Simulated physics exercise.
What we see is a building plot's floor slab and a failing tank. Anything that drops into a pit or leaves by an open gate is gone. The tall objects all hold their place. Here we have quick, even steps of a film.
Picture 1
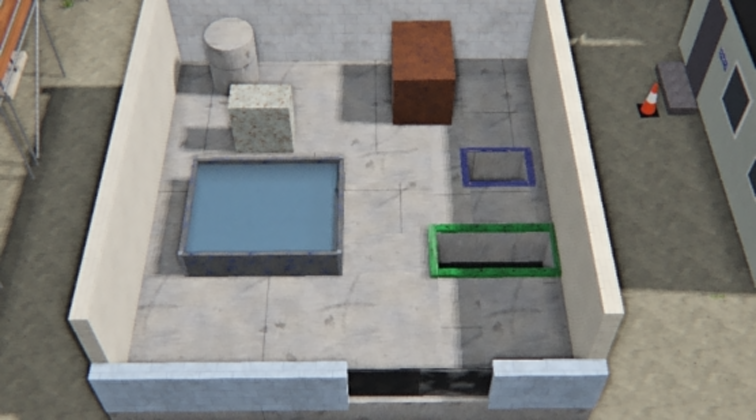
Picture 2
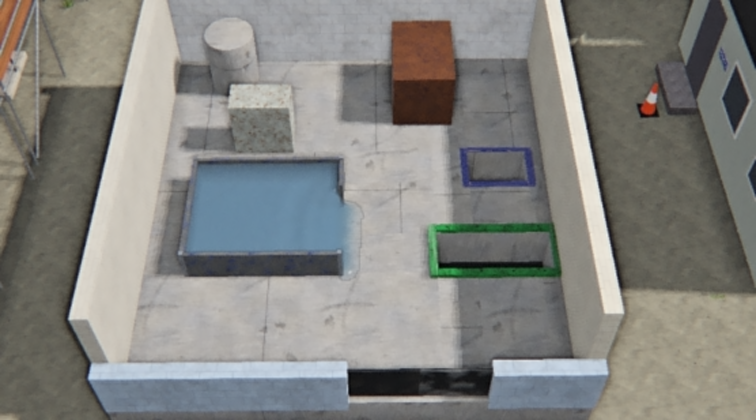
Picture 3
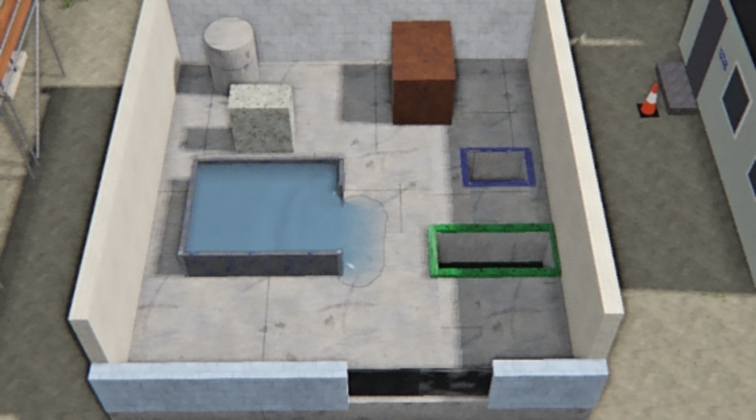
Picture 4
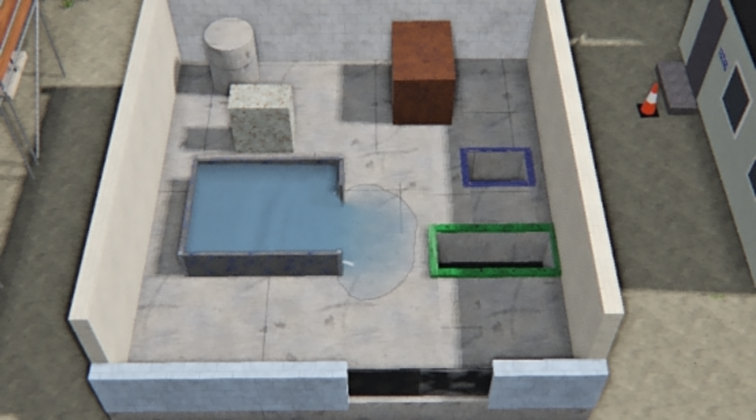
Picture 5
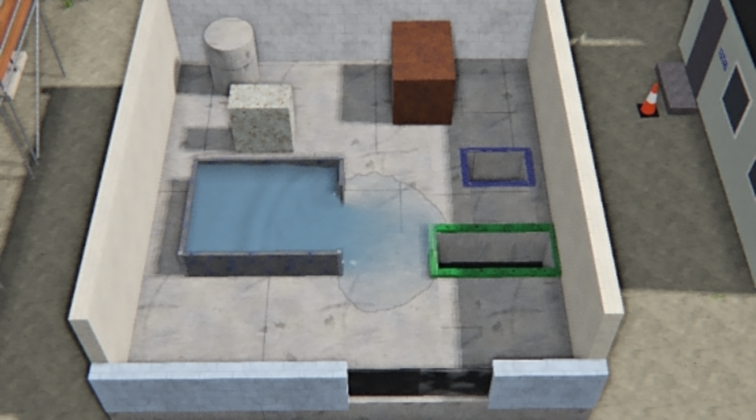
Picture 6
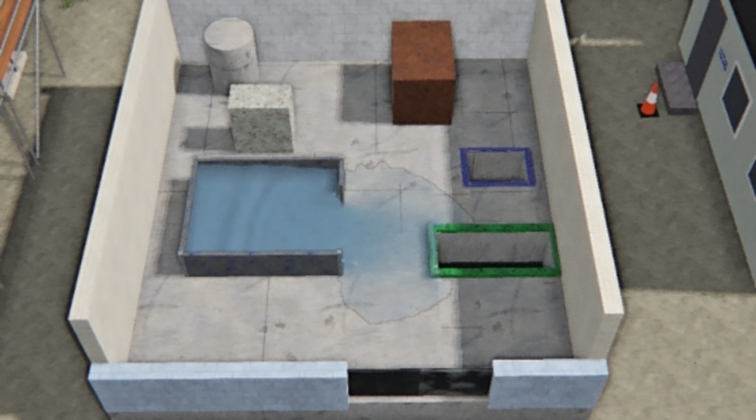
On a walled concrete floor, water pours from a tank's right side and spreads rightward.
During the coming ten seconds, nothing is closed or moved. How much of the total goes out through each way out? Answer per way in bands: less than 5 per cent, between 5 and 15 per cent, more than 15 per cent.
Going out through each: The gate, less than 5 per cent; the green pit, more than 15 per cent; the blue pit, more than 15 per cent.
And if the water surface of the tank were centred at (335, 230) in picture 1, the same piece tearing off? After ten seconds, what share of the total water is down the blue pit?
The blue pit takes 6 per cent.
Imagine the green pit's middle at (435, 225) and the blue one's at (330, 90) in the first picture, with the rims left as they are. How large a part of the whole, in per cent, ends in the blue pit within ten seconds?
Note: Blue pit, 4 percent.
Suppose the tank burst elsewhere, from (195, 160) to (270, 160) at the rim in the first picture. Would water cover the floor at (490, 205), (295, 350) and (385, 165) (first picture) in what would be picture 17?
Well, the first is missed by the spill, the next missed by the spill, the last hit by the spill.
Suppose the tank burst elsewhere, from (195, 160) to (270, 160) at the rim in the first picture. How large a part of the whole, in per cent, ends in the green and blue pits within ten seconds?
Approximately, green takes 0 % and blue takes 14 %.
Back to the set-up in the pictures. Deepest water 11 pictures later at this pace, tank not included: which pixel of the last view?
I'd go with (574, 385) as the deepest place.
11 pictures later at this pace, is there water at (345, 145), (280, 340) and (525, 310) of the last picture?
Left dry; left dry; drenched.
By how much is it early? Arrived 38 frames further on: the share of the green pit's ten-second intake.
95 %.
A moment on, water covers 20 % of the floor; the gate 0 %, the green pit 4 %, the blue pit 0 %.
Next, water covers 30 % of the floor; the gate 0 %, the green pit 9 %, the blue pit 2 %.
Then, water covers 35 % of the floor; the gate 0 %, the green pit 14 %, the blue pit 8 %.
Later, water covers 50 % of the floor; the gate 0 %, the green pit 18 %, the blue pit 14 %.
In the end, water covers 70 % of the floor; the gate 0 %, the green pit 19 %, the blue pit 19 %.
